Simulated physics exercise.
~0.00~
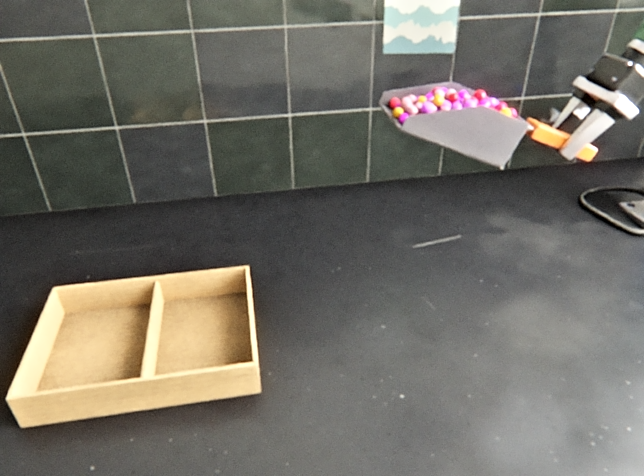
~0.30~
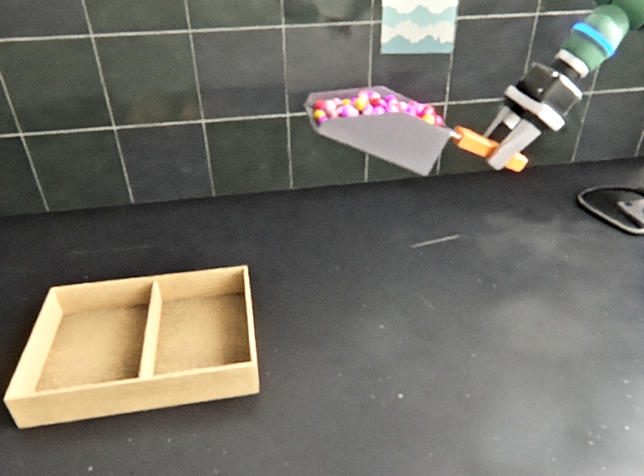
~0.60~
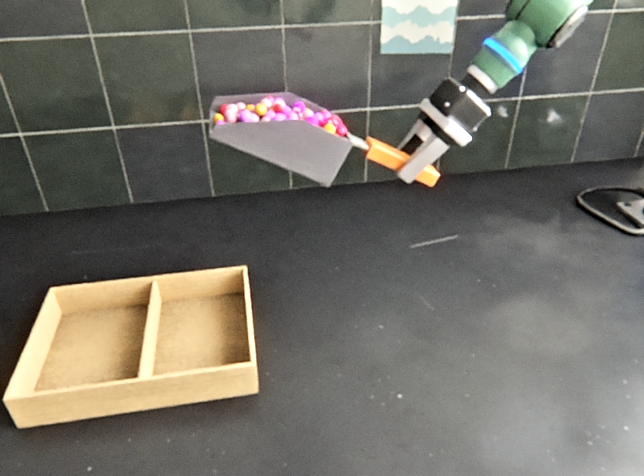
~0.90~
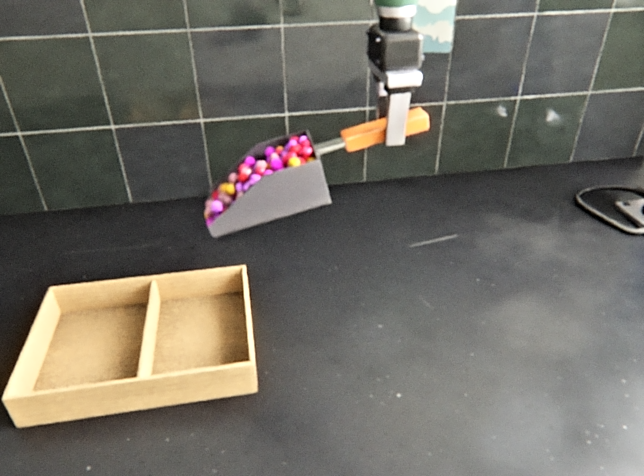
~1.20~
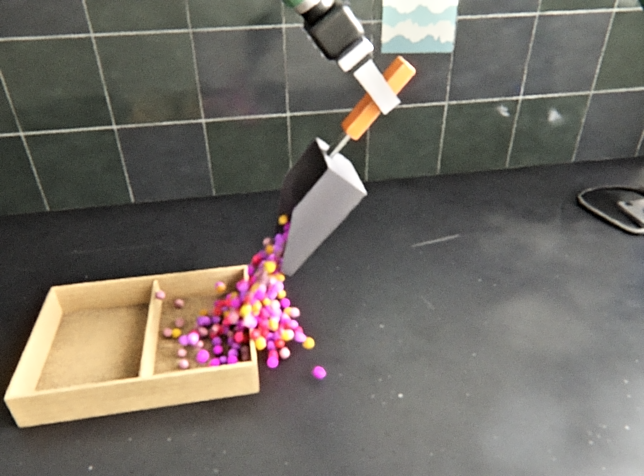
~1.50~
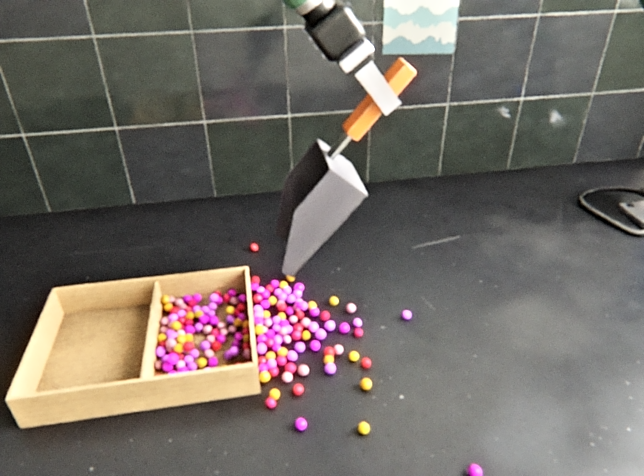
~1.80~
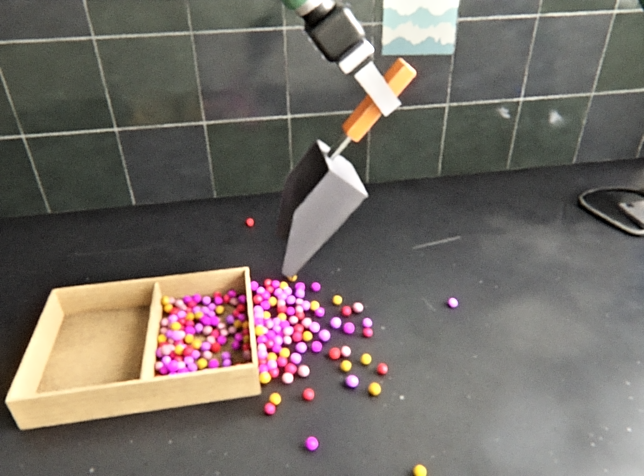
Robot arm carrying a grey scoop of colourful balls left, tipping them into a divided wooden box, many scattering across the table.
